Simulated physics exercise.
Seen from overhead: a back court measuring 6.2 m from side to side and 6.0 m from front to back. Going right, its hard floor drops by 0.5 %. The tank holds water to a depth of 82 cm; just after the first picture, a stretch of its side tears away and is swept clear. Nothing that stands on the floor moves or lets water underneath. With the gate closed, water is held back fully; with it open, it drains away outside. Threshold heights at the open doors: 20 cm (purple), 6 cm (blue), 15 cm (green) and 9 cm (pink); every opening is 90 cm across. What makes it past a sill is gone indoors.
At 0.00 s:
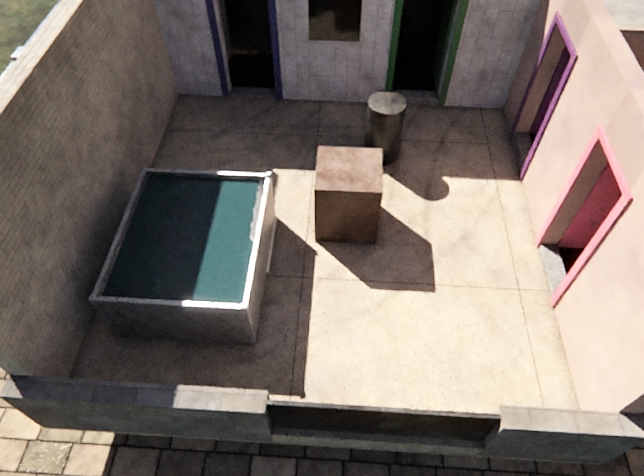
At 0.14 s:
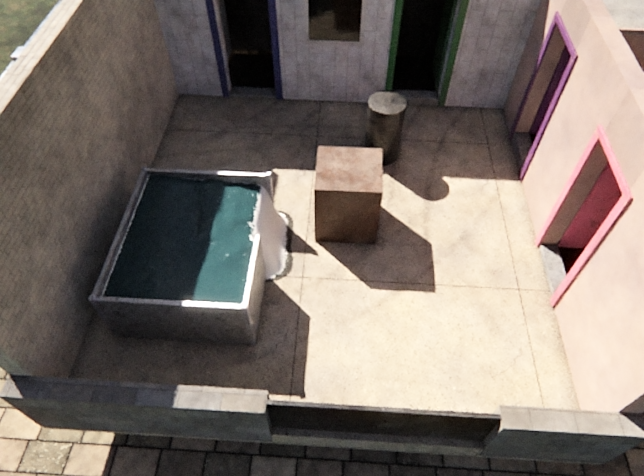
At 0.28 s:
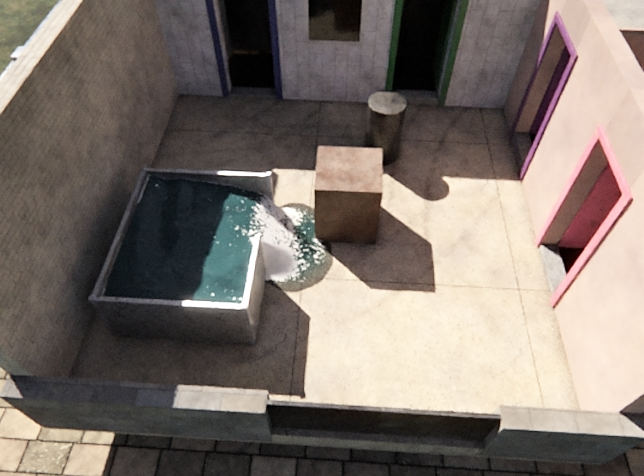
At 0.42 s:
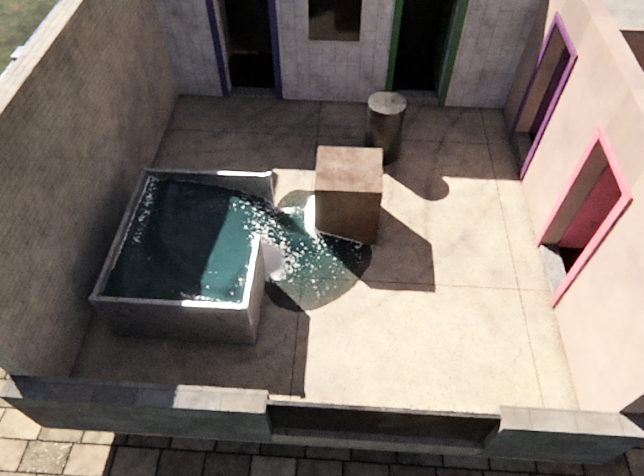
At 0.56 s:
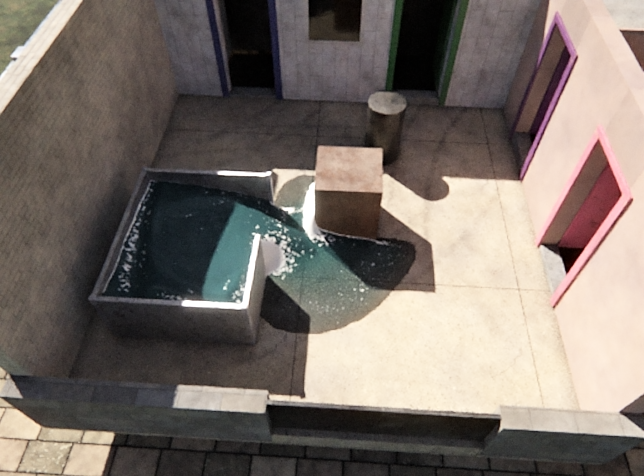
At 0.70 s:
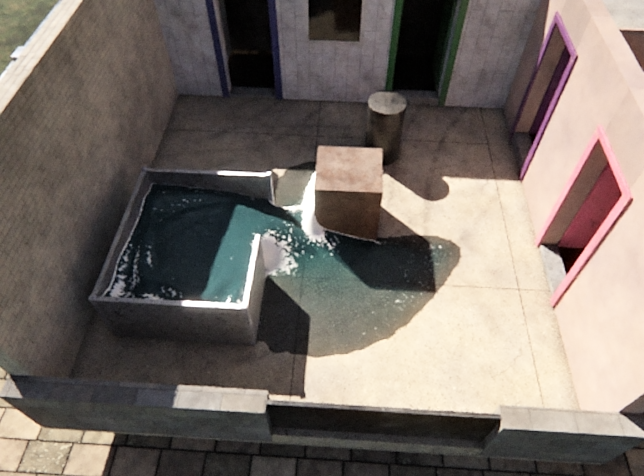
Water bursts through a gap in the right side of a raised tank in a walled courtyard, foams against a brown block, then flows around its front and spreads rightward across the pale floor in a widening sheet.
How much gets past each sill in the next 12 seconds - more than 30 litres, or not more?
At the purple door, not more. At the blue door, more than 30 litres. At the green door, not more. At the pink door, more than 30 litres.
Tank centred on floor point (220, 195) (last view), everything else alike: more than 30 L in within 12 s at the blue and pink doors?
Result - blue door does not exceed it, pink door exceeds it.
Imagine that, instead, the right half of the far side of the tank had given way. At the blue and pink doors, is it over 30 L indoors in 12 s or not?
Result: Blue limit passed, pink limit not passed.
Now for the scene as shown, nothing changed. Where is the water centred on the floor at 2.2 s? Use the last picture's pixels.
Pixel position near (296, 258).
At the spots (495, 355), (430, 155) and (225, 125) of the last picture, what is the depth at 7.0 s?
Depths in turn: Roughly 10, 10 and 6 centimetres.
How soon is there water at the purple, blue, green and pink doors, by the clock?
Door times: Purple 2.4 s / blue 1.6 s / green 1.8 s / pink 1.0 s.
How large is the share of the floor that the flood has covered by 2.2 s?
Some 60 per cent of it.
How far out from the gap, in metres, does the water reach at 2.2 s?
4.6 m.
After 1.4 s water covers 45 % of the floor and is deepest (59 cm) near (307, 233); purple door not reached, blue door not reached, green door not reached, pink door 12 cm at the sill, 12 L in.
After 2.2 s water covers 60 % of the floor and is deepest (41 cm) near (307, 233); purple door not reached, blue door 16 cm at the sill, 22 L in, green door 8 cm at the sill, 0 L in, pink door 18 cm at the sill, 58 L in.
After 3.5 s water covers 70 % of the floor and is deepest (30 cm) near (307, 233); purple door 5 cm at the sill, 0 L in, blue door 13 cm at the sill, 67 L in, green door 7 cm at the sill, 0 L in, pink door 17 cm at the sill, 104 L in.
After 7.0 s water covers 95 % of the floor and is deepest (16 cm) near (507, 127); purple door 10 cm at the sill, 0 L in, blue door 7 cm at the sill, 100 L in, green door 16 cm at the sill, 0 L in, pink door 9 cm at the sill, 142 L in.
After 12.0 s water covers 100 % of the floor and is deepest (10 cm) near (126, 233); purple door 9 cm at the sill, 0 L in, blue door 8 cm at the sill, 117 L in, green door 8 cm at the sill, 1 L in, pink door 8 cm at the sill, 142 L in.
